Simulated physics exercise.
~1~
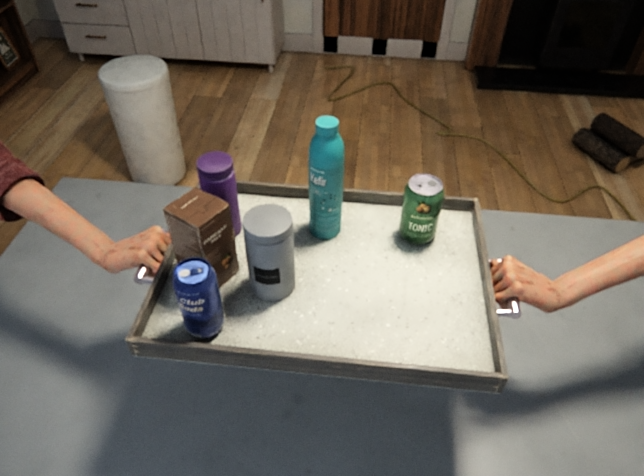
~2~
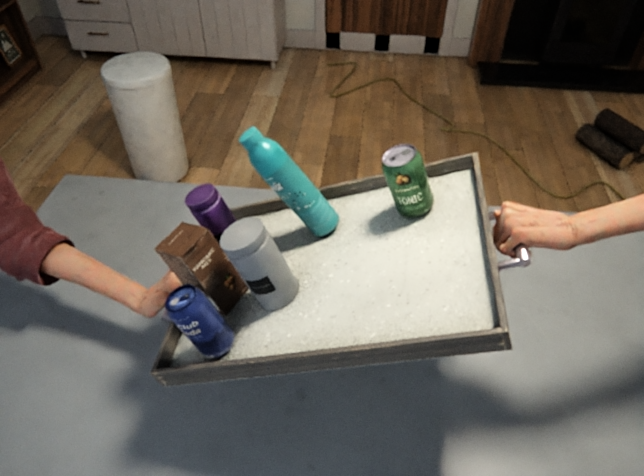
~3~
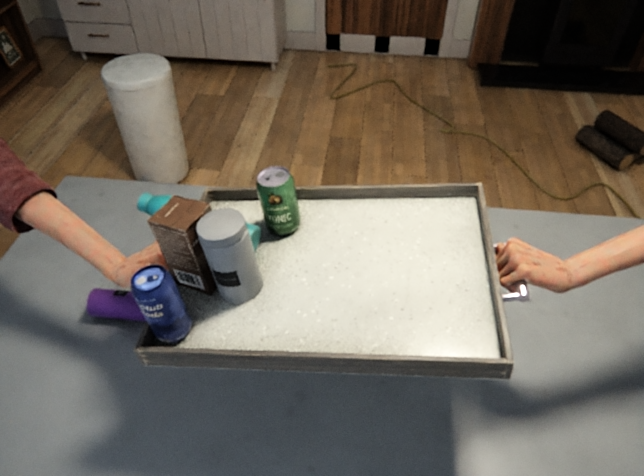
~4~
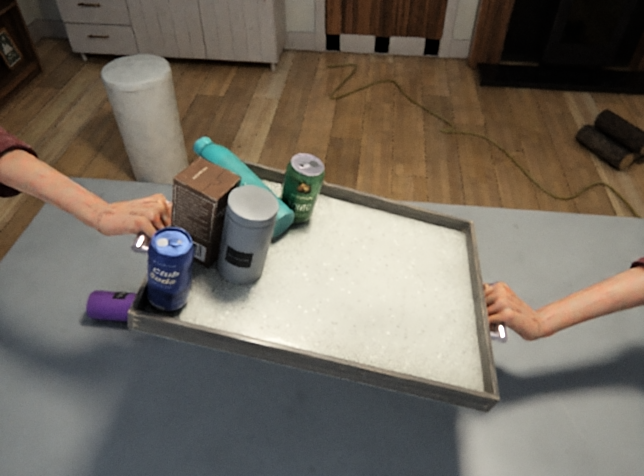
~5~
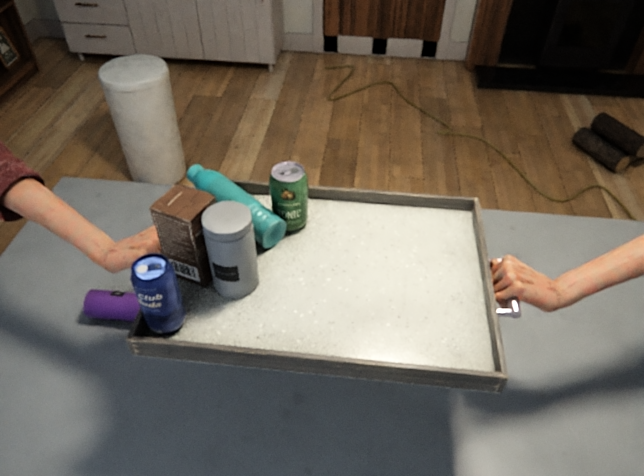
A shallow tray with a pale surface, seen from above, is held by two hands over a grey table in a wood-floored room. A purple jar, brown carton, grey jar and blue can stand at its left, with a turquoise bottle near the middle and a green can to the right. The hands tip the tray left, the bottle topples, the purple jar falls onto the table, and the others slide left. The tray then tilts right before levelling. The bottle ends lying behind the upright carton, grey jar and blue can, beside the standing green can.
